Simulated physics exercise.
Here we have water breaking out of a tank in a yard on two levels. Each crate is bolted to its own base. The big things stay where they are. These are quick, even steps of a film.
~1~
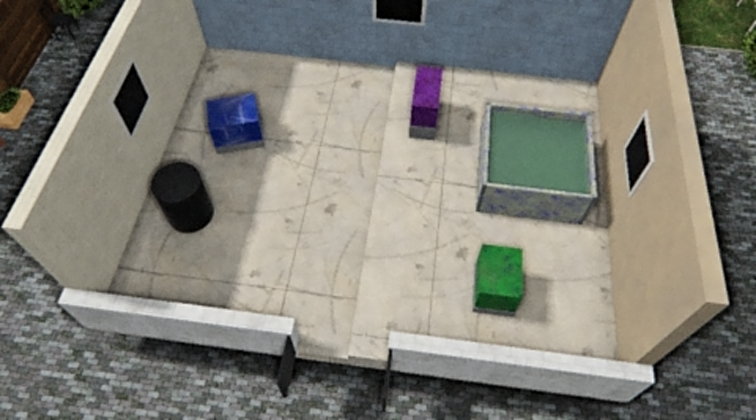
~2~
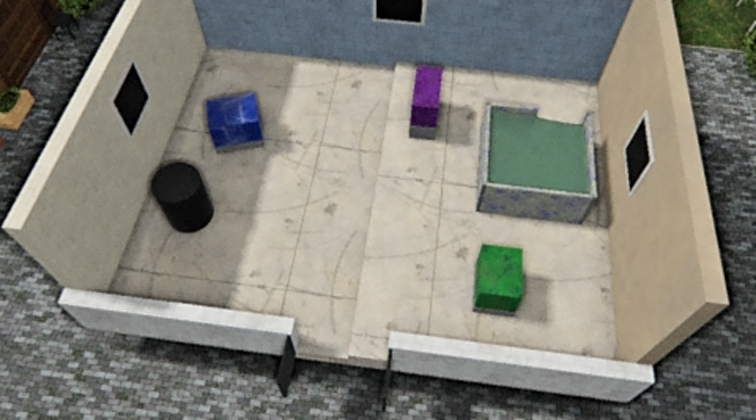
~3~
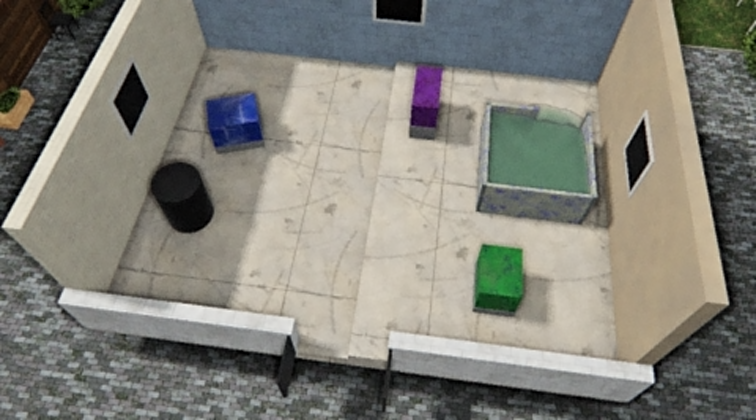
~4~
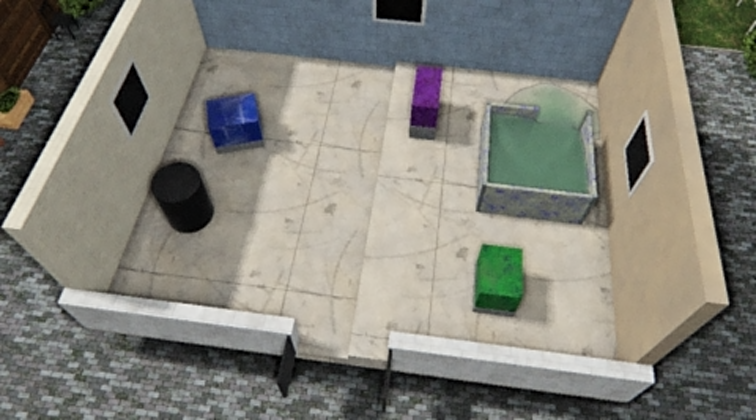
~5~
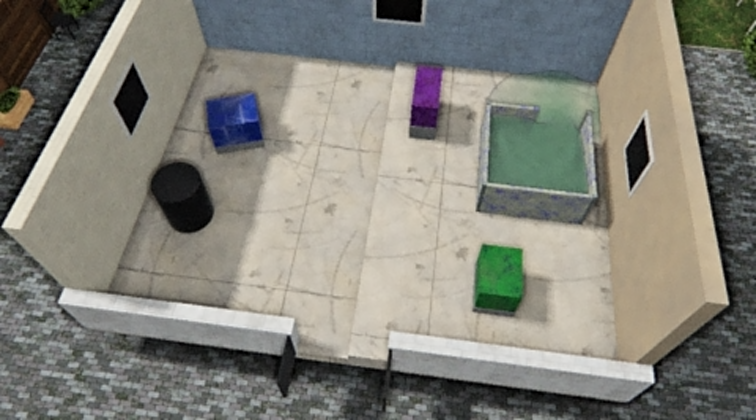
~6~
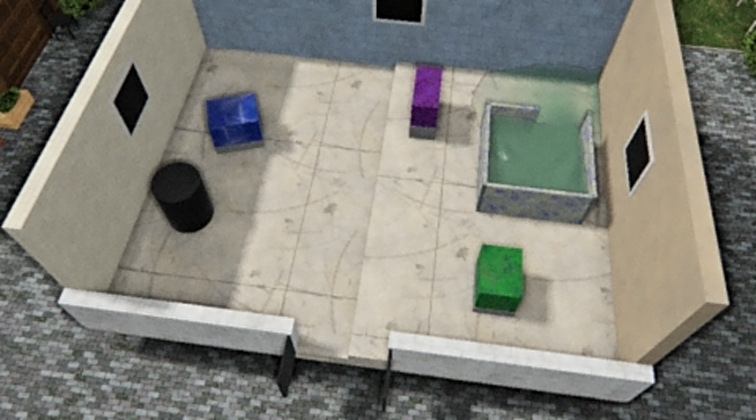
Green water sat still in a square tank in a walled yard, then poured out through a gap on the far side and spread across the pale floor toward the blue back wall.
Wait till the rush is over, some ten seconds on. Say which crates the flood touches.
One by one: The purple crate escapes dry; the blue crate escapes dry; the green crate escapes dry.
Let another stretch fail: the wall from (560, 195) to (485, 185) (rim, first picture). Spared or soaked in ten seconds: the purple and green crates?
The purple one escapes it; the green one is topped.
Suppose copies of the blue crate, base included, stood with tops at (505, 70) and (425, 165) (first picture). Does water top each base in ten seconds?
One after the other: Gets wet, remains dry.
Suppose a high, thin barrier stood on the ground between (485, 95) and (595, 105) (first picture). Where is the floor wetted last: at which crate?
Last comes the blue-painted one.
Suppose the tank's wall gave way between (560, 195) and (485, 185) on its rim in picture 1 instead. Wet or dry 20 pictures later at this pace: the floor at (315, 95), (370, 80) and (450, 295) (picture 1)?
One after the other: Not flooded, dry, under water.
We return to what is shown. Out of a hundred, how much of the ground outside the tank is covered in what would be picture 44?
I make it 65 per cent.
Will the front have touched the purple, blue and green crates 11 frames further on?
Purple crate yes; blue crate not reached; green crate untouched.
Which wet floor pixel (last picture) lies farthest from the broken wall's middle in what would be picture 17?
Around (333, 62).
A moment on, water covers 10 % of the floor; the purple crate water round its plinth, the blue crate not reached, the green crate not reached.
Next, water covers 15 % of the floor; the purple crate water round its plinth, the blue crate not reached, the green crate not reached.
Then, water covers 40 % of the floor; the purple crate water round its plinth, the blue crate water round its plinth, the green crate not reached.
Later, water covers 65 % of the floor; the purple crate water round its plinth, the blue crate water round its plinth, the green crate water round its plinth.
In the end, water covers 90 % of the floor; the purple crate stayed above the water, the blue crate stayed above the water, the green crate stayed above the water.
